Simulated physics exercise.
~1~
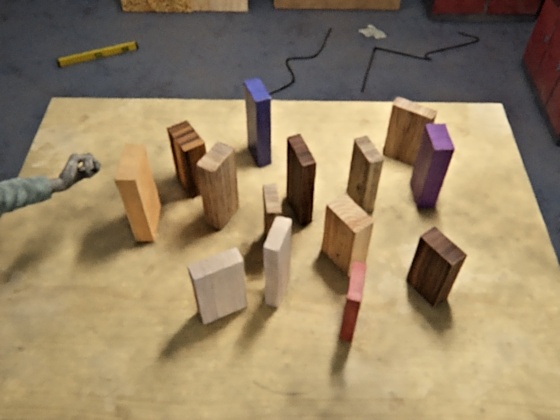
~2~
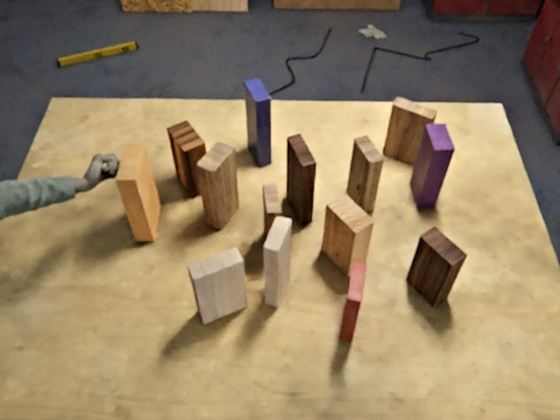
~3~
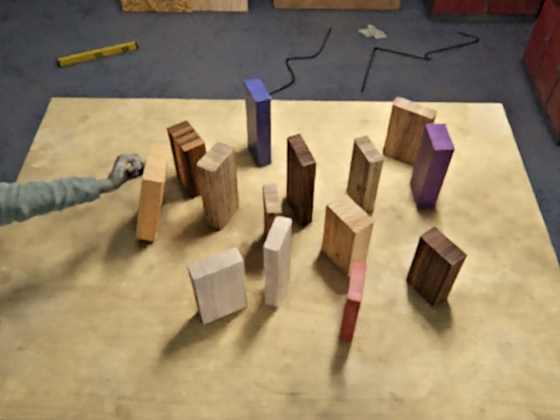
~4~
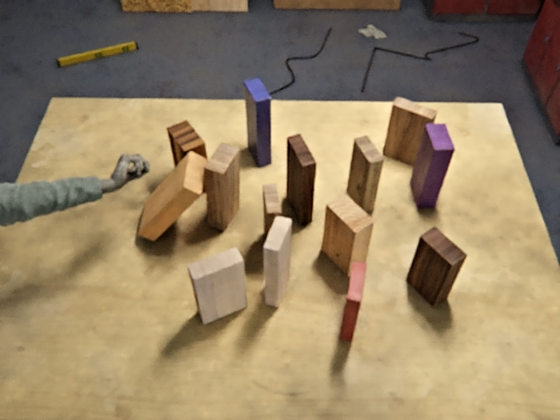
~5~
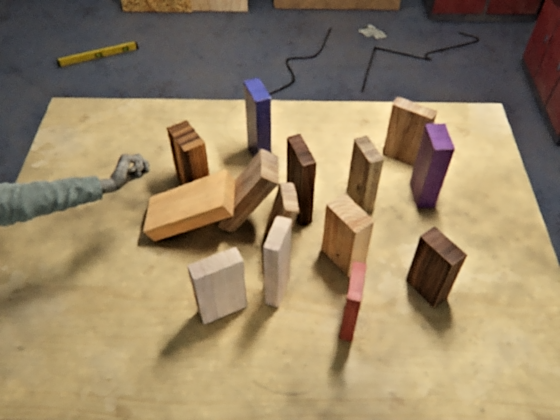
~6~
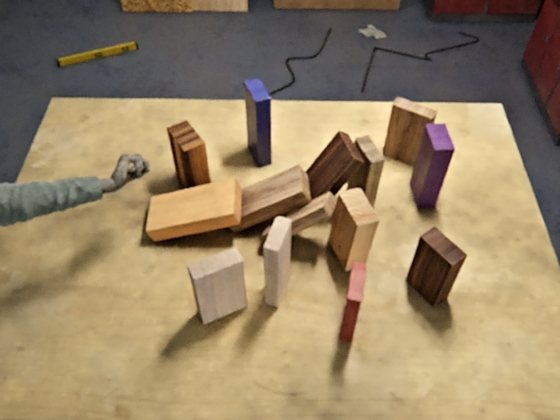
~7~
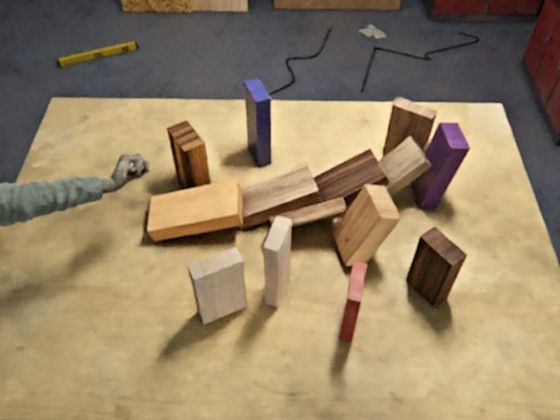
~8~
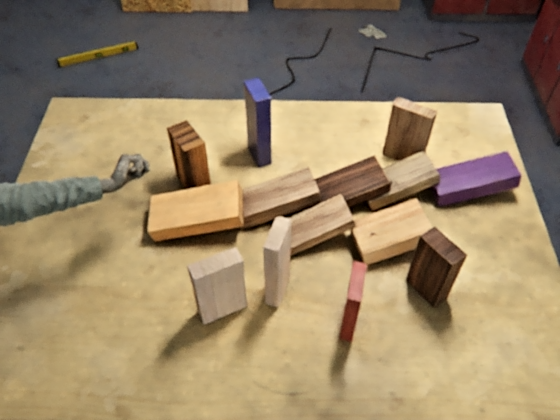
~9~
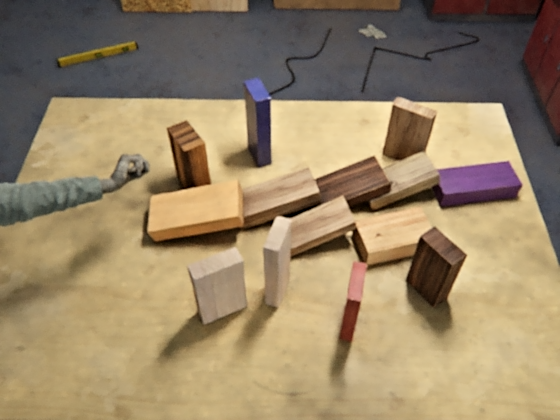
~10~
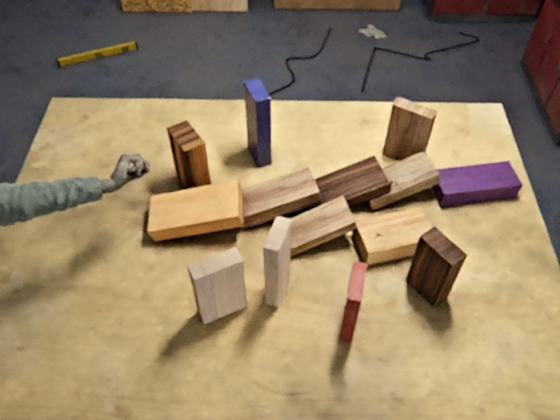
A grey-sleeved arm with a dark, robotic-looking hand reaches in from the left over a pale wooden tabletop, seen from above, where tall blocks stand on end, mostly wood-toned, with blue at the back, purple at the right and red near the front. The hand pushes the orange-tan block at the left, then stops. That block tips right into a brown one, and the fall spreads rightward through the middle blocks. The purple block tilts and drops flat at the far right. Seven blocks lie toppled, while the blue, red and five others still stand.
